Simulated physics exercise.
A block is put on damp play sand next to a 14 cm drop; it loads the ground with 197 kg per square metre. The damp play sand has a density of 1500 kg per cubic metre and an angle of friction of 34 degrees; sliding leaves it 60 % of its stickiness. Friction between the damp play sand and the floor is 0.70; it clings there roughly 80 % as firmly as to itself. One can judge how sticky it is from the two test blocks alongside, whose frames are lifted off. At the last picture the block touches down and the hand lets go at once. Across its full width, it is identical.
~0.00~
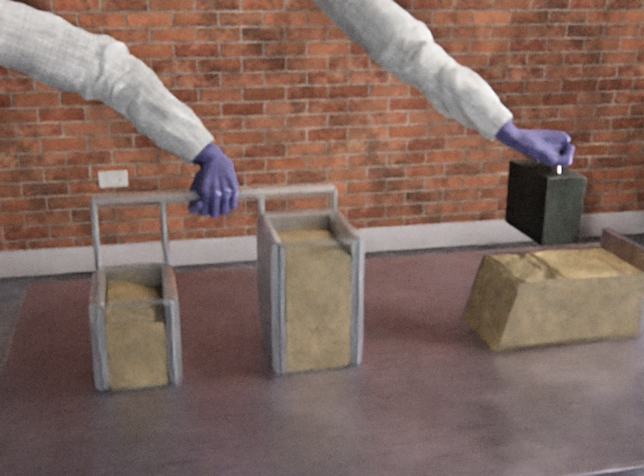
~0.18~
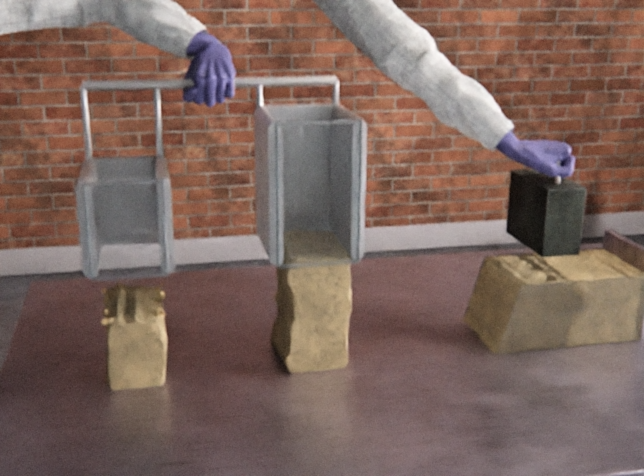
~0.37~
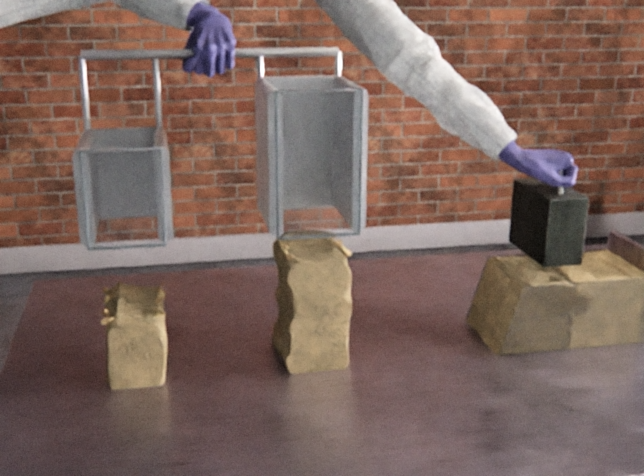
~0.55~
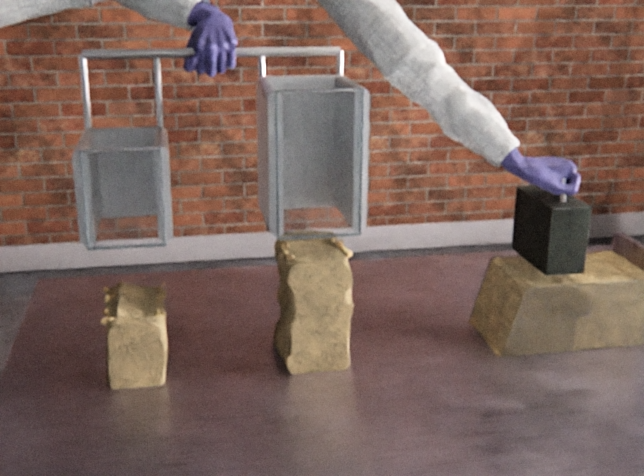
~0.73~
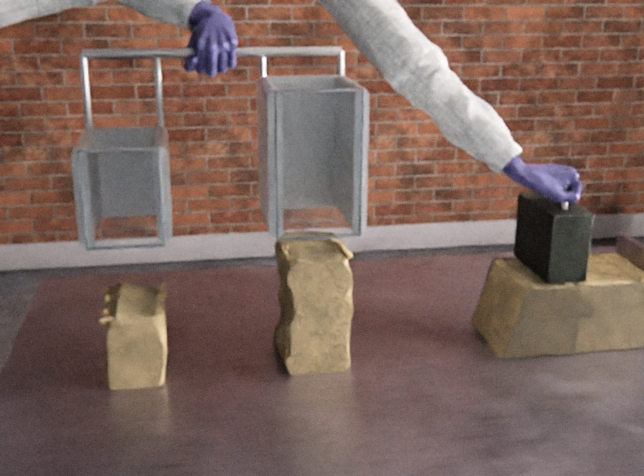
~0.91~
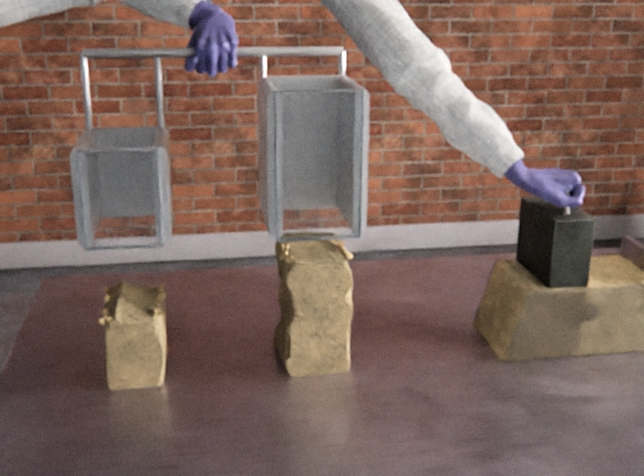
The clip shows a gloved hand lifting two joined metal moulds off two blocks of damp sand, which stay upright, while another gloved hand gradually lowers a dark block beside a wider sand mound, both shifting slightly right.
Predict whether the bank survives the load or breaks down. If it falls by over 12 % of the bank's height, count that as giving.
I'd say it carries it.
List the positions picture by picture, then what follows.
In the first picture, crest of the damp play sand at (609, 277); block heights 14 cm, 23 cm (left to right).
In the second picture, crest of the damp play sand at (611, 279); block heights 14 cm, 23 cm (left to right).
In the third picture, crest of the damp play sand at (615, 281); block heights 14 cm, 23 cm (left to right).
In the fourth picture, crest of the damp play sand at (619, 283); block heights 14 cm, 23 cm (left to right).
In the fifth picture, crest of the damp play sand at (622, 285); block heights 14 cm, 23 cm (left to right).
In the sixth picture, crest of the damp play sand at (625, 287); block heights 14 cm, 23 cm (left to right).
After 1.06 s, the block is down by 3 % of the bank's height and stands upright.
After 1.22 s, the block is down by 2 % of the bank's height and stands upright.
After 1.39 s, the block is down by 2 % of the bank's height and stands upright.
After 1.55 s, the block is down by 3 % of the bank's height and stands upright.
After 2.33 s, the block is down by 3 % of the bank's height and stands upright.
